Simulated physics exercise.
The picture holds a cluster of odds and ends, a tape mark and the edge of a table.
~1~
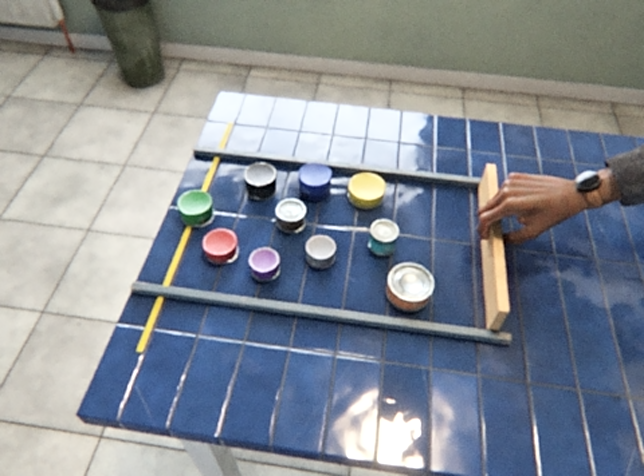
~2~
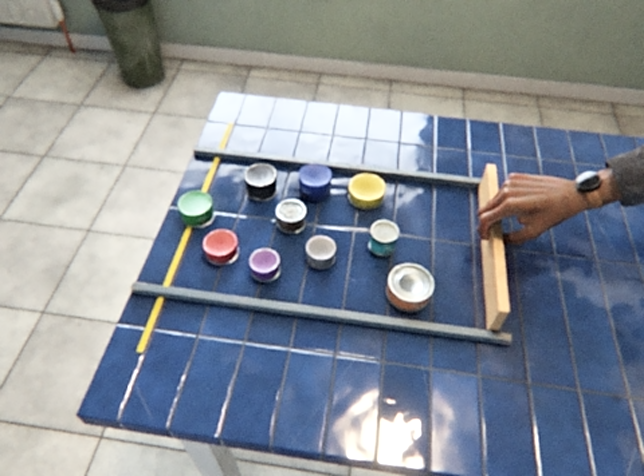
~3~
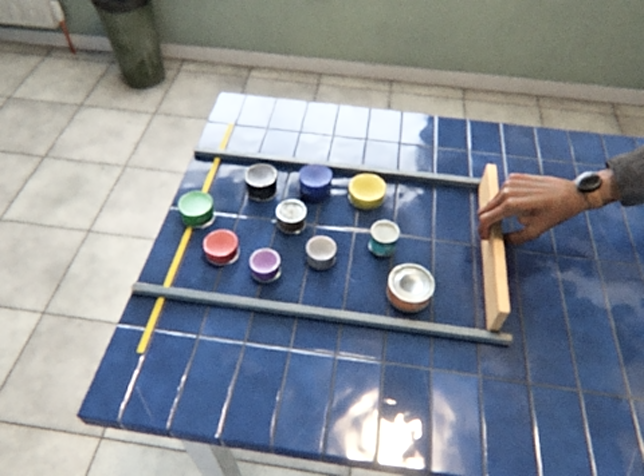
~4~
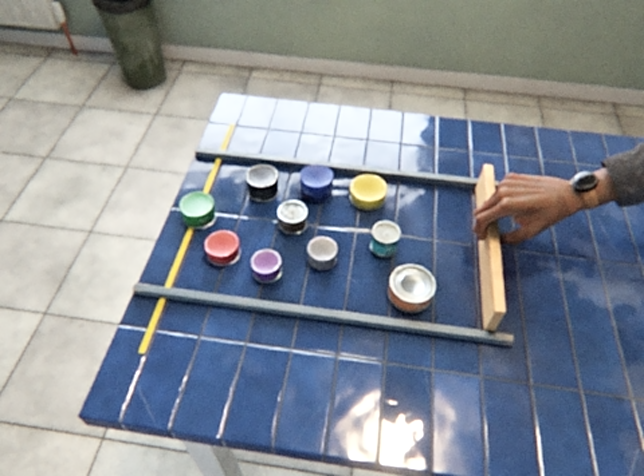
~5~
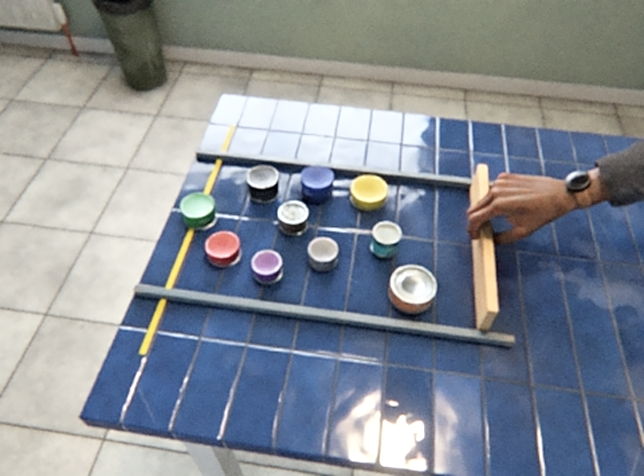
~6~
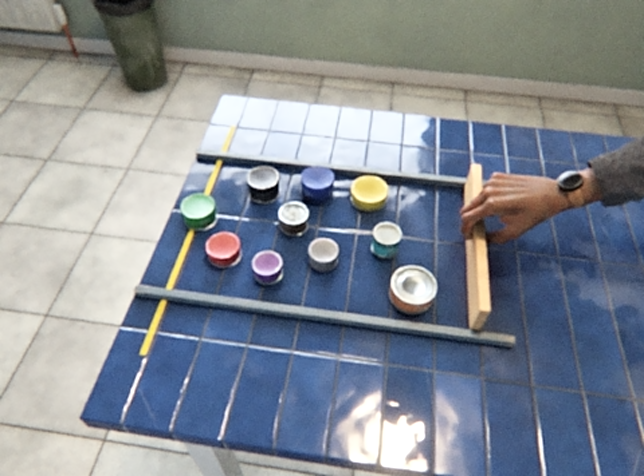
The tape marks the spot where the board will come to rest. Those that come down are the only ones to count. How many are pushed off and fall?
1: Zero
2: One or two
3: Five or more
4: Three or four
3.
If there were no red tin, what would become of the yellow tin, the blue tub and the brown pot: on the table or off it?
Yellow tin still up; blue tub down; brown pot still up.
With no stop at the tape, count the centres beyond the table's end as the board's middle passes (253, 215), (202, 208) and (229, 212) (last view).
In order of the places given, that's 0, 5 and 0.
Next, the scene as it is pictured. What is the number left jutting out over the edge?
You'd get 2.
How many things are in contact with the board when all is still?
It adds up to 5.
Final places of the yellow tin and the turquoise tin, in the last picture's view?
Yellow tin at about (197, 168), turquoise tin at about (181, 215).
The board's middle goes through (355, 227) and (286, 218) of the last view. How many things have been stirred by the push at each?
By the first moment it's 5, by the second it's 9.
A little later, none off yet; green pot at rest near (199, 212); red tin at rest near (224, 250); black tin at rest near (264, 185).
Next, none off yet; green pot at rest near (199, 212); red tin at rest near (224, 250); black tin shifted about its own width near (239, 184).
Later still, none off yet; green pot at rest near (198, 209); red tin shifted about its own width near (188, 236); black tin shifted well along near (199, 185).
When it is over, the number that fall off is five or more; down, blue tub, purple tin, black tin, red tin and green pot.
